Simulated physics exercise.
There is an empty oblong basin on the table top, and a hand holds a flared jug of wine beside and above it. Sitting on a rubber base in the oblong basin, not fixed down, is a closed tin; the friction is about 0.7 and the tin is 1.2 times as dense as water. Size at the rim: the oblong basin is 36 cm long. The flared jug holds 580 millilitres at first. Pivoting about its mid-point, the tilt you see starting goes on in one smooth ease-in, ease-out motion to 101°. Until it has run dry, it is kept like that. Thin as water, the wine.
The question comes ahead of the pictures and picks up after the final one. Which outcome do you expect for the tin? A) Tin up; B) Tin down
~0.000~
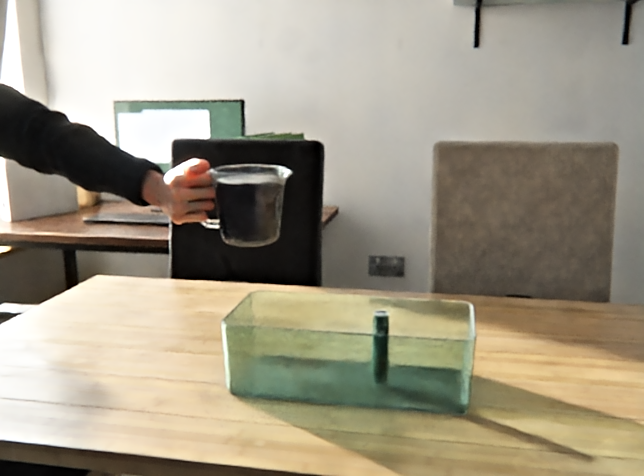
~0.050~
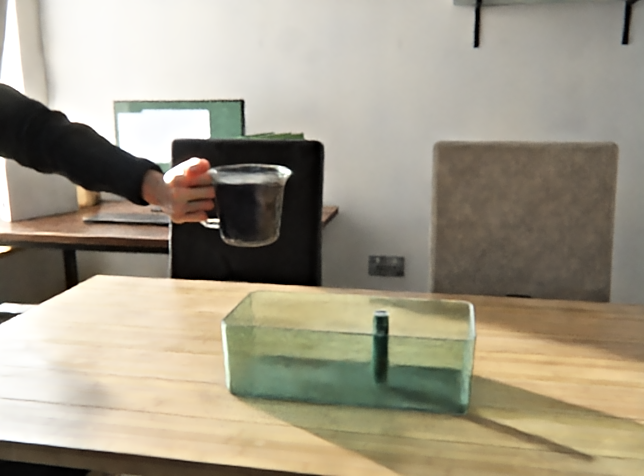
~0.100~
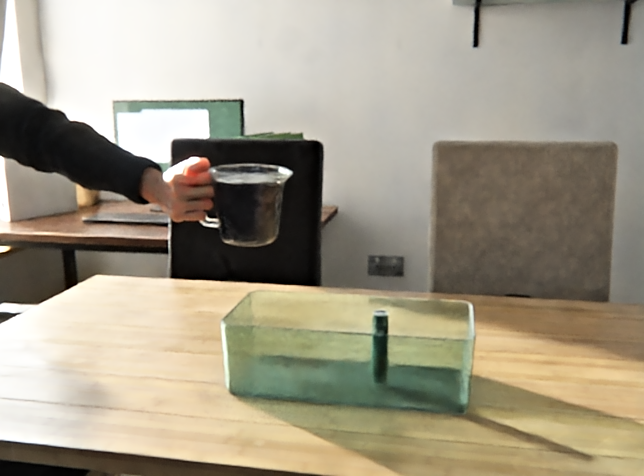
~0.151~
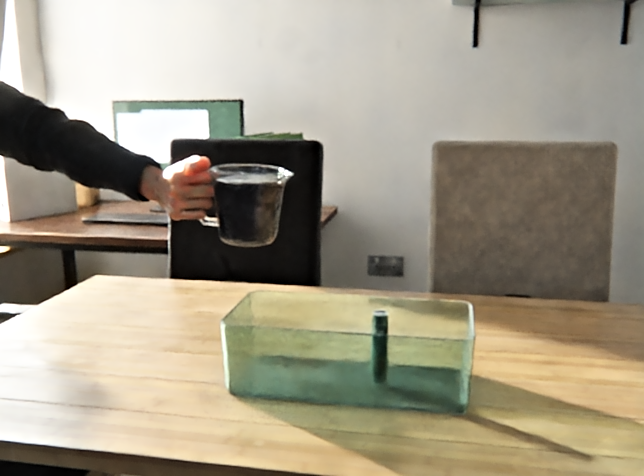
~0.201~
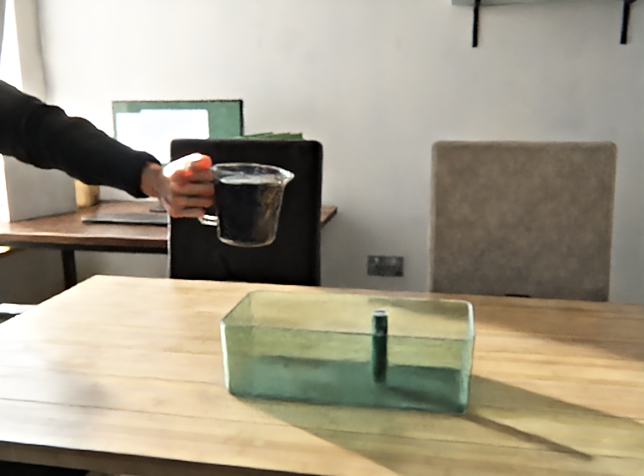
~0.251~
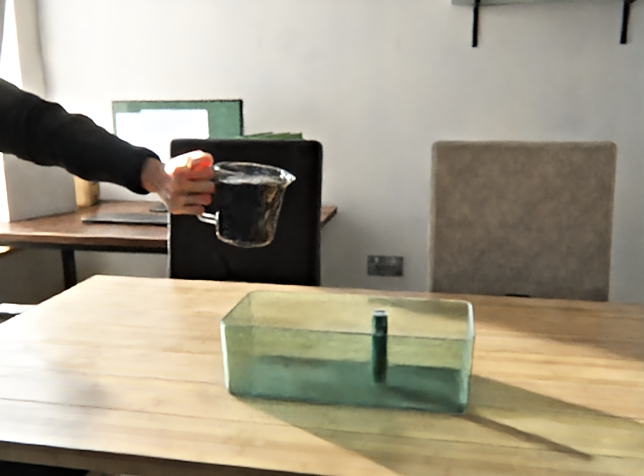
(A) Tin up.
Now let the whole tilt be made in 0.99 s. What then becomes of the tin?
So the tin will hold steady.
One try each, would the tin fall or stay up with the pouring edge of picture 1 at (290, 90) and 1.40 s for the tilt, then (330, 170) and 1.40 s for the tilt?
Trial 1 - tin tips; trial 2 - tin tips.
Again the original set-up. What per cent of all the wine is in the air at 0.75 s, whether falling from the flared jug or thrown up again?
About 16 per cent.
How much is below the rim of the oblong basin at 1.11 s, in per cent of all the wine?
I'd put it at roughly 52 per cent.
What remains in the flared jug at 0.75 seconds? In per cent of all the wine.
Some 80 % of it is still there.
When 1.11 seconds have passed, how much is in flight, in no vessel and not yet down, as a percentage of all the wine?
Close to 20 per cent.
After 0.75 s the tilt is 56° and 80 per cent is still to pour; the tin stands where it began.
After 1.11 s the tilt is 91° and 26 per cent is still to pour; the tin stands where it began.
After 1.49 s the tilt is 101° and 1 per cent is still to pour; the tin stands where it began.
After 1.90 s the tilt is 101° and 0 per cent is still to pour; the tin stands where it began.
In the end the tin stands where it began.
